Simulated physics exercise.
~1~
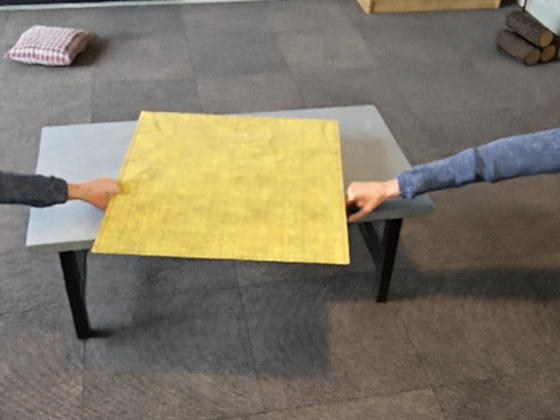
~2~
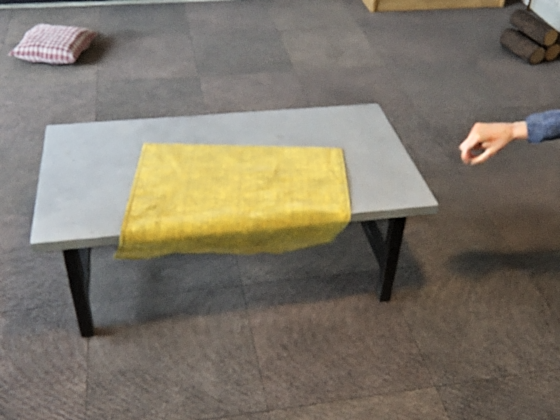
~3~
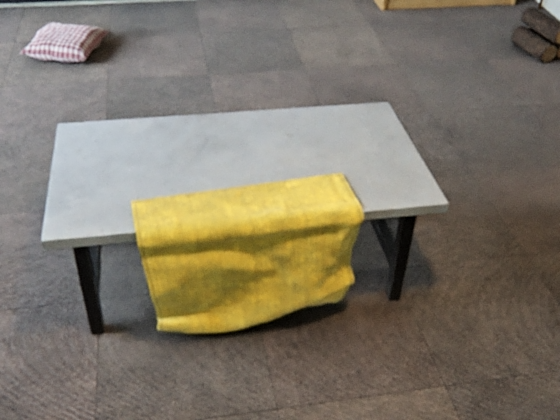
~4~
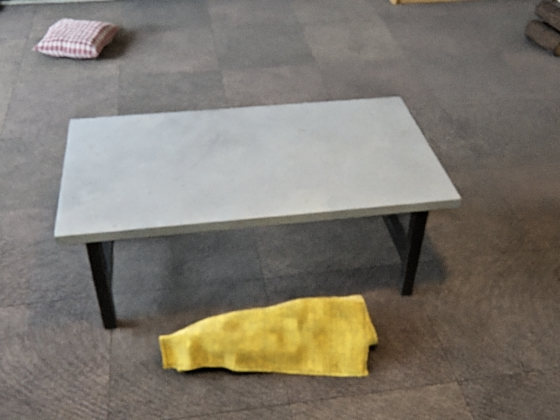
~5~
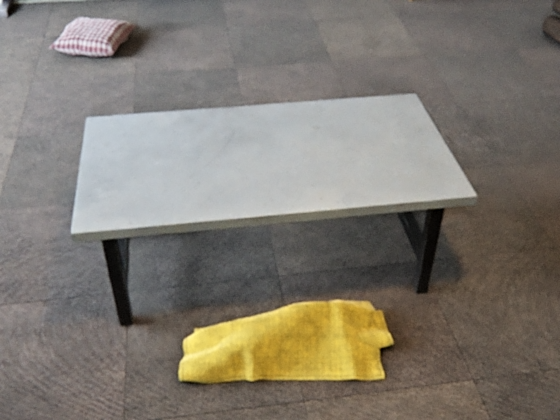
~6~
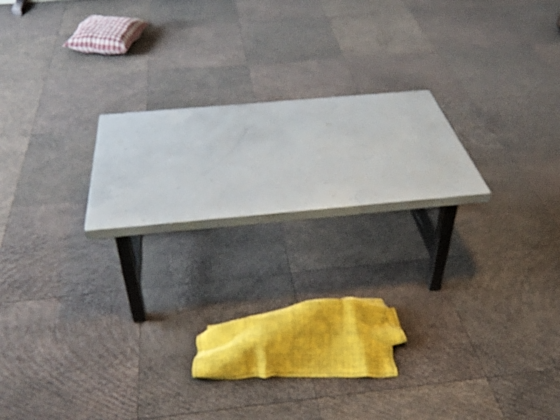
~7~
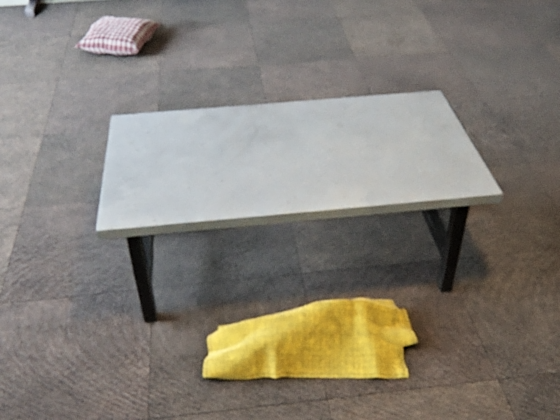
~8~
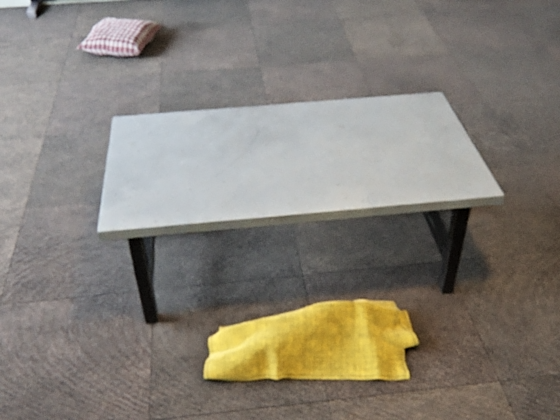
Two hands held a yellow cloth flat over a grey table and let go, leaving it partly over the near edge. It slid off the front and dropped to the floor, where it lay crumpled before the table.
